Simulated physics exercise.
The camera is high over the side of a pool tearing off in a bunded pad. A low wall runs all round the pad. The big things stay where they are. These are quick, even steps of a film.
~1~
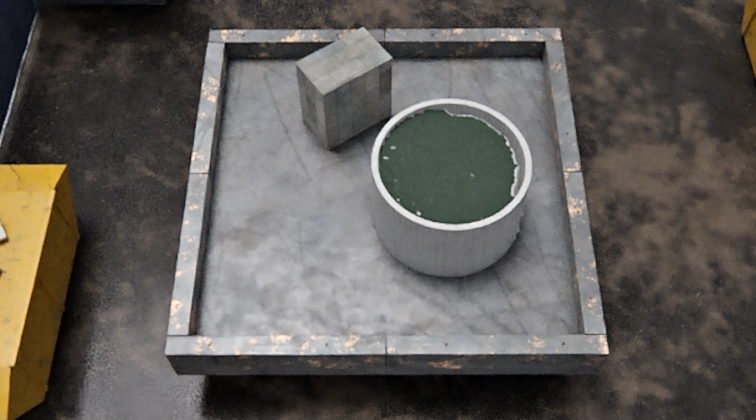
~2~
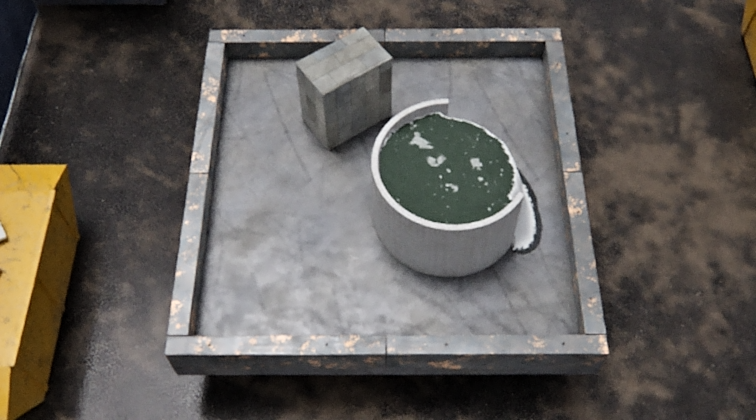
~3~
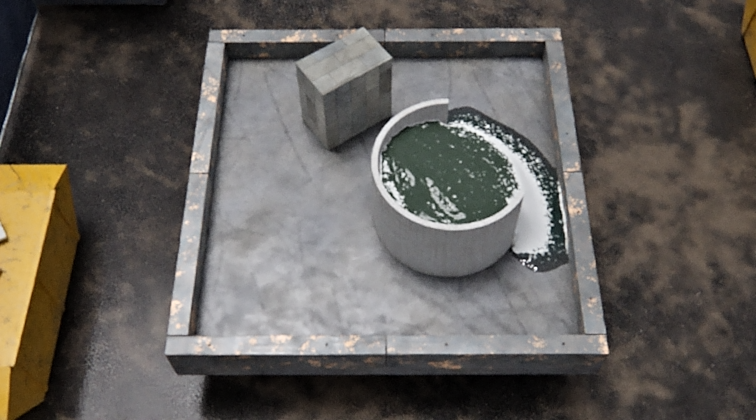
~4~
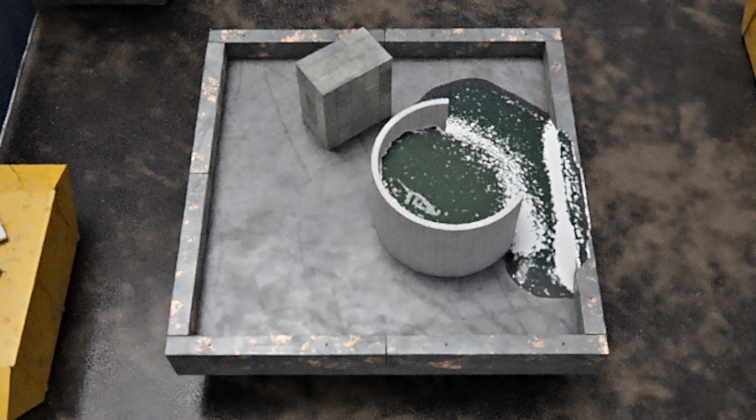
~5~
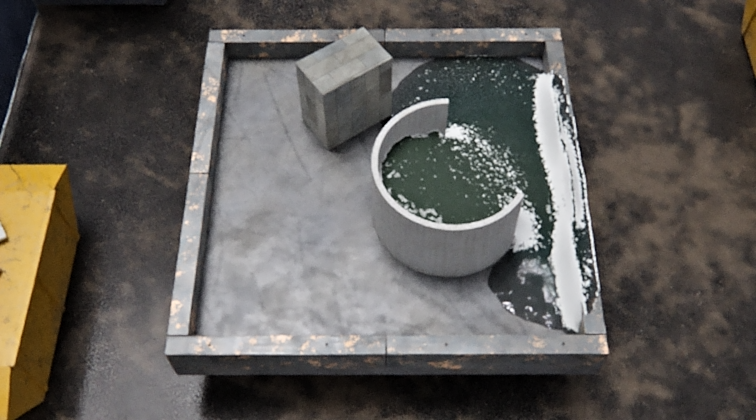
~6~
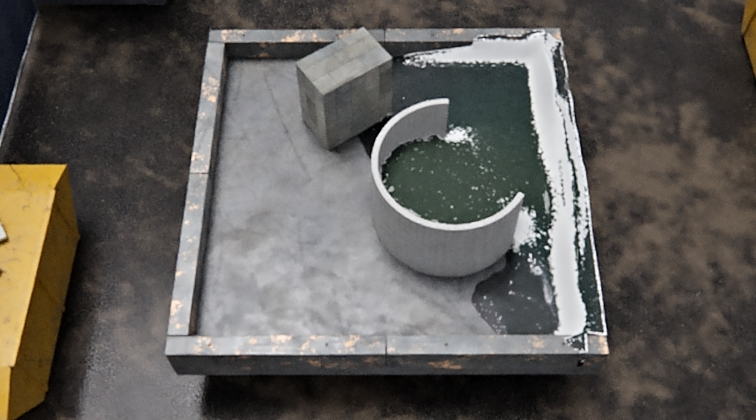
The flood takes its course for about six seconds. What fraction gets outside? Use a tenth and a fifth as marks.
Over the wall goes over a fifth.
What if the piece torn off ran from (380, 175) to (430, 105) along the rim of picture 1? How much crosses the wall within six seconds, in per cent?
I make it 8 per cent.
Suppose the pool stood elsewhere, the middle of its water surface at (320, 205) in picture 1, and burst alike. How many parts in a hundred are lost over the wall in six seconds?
I make it 10 per cent.
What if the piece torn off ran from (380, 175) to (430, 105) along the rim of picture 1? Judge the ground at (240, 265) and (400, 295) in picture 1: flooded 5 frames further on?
In that order: Covered, free of water.
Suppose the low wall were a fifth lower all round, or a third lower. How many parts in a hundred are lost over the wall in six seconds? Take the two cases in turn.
Near 36 and 44 in a hundred.
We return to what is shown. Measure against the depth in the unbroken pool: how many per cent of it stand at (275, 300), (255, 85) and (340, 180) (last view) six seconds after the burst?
About 12, 10 and 8 per cent.
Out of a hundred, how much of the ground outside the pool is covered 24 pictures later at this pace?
Close to 100 %.
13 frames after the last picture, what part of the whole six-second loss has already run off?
Close to 100 %.
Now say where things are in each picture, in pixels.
The first frame shows still water in the round pool at (451, 165).
In the second frame, the front is at a hidden place, out from the gap at (505, 167).
In the third frame, water pours out at (505, 169) and has run to a hidden place.
In the fourth frame, water pours out at (504, 174) and has run to (463, 85).
In the fifth frame, water pours out at (504, 175) and has run to (453, 59).
In the sixth frame, the front is at (399, 59), out from the gap at (503, 175).
A moment on, water covers 40 % of the floor; the low wall has let 9 % over.
Next, water covers 40 % of the floor; the low wall has let 16 % over.
Then, water covers 75 % of the floor; the low wall has let 25 % over.
Later, water covers 80 % of the floor; the low wall has let 26 % over.
In the end, water covers 80 % of the floor; the low wall has let 26 % over.
